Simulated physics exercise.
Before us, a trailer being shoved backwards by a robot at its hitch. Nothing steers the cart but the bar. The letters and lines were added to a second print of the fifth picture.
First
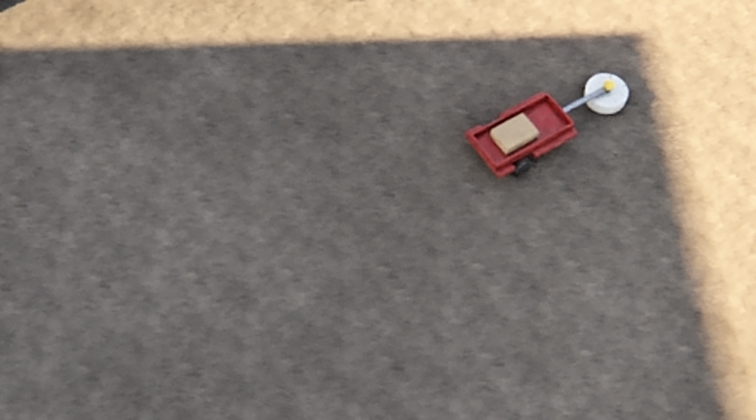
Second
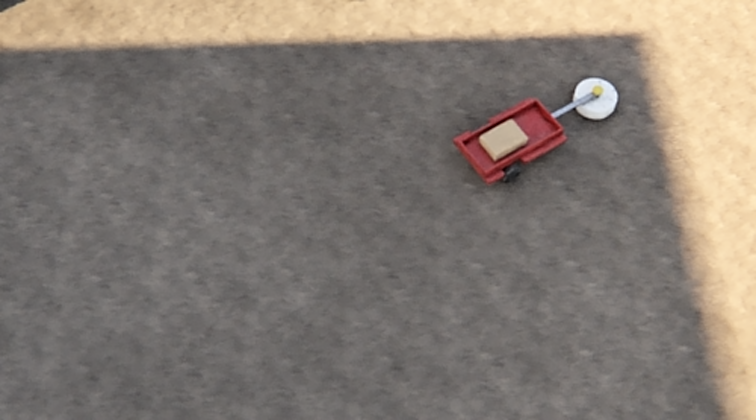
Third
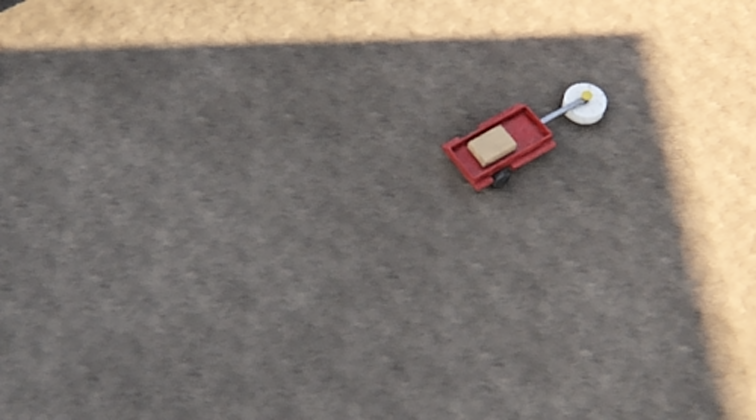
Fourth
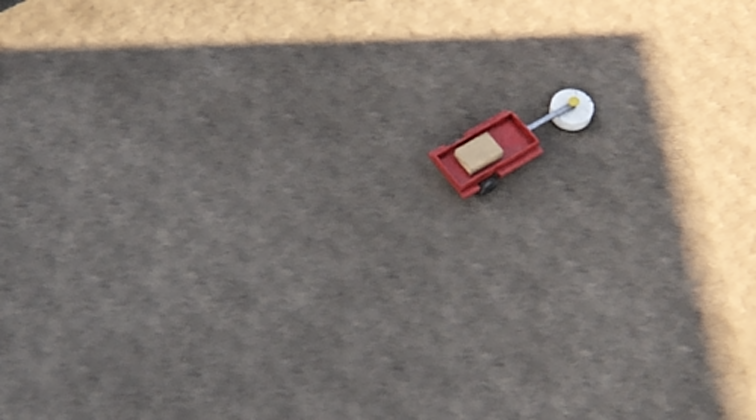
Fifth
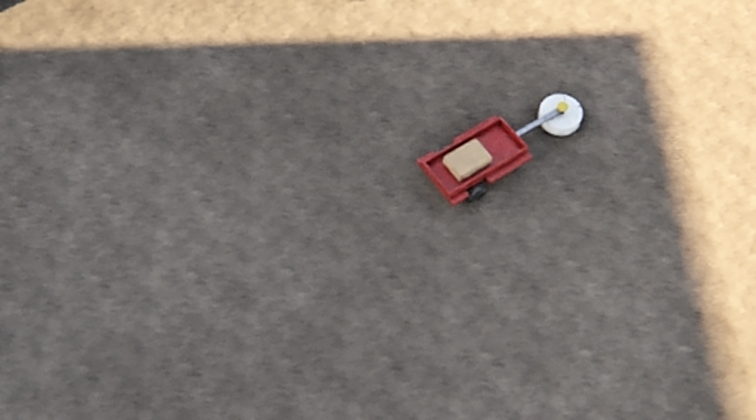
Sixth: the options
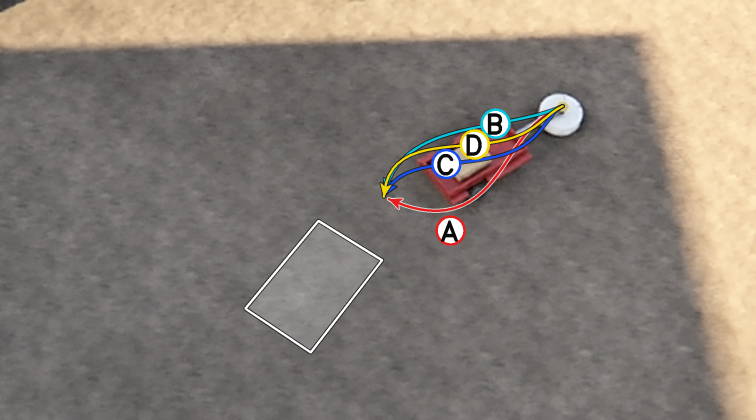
Red cart carrying a tan block rolling slowly backwards down and left across grey ground, pushed by a round white robot.
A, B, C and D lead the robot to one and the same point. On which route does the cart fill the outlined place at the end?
It should follow D.
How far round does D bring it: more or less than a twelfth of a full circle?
Less than that.
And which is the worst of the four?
The widest miss is A.
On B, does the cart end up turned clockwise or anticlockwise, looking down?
Anticlockwise.
On the copy, A from (563, 106) via (496, 176) to (389, 199); B from (563, 106) via (457, 132) to (385, 192); C from (563, 106) via (479, 160) to (385, 194); D from (563, 106) via (467, 145) to (384, 197); the bay at (315, 284).
On D. First, robot (500, 147), cart (409, 195).
Then, robot (420, 158), cart (353, 233).
Finally, robot (384, 203), cart (315, 285); the cart stands in the bay.
By contrast, A leaves the cart at (269, 223), out of the bay; B leaves the cart at (354, 301), out of the bay; C leaves the cart at (285, 258), out of the bay.
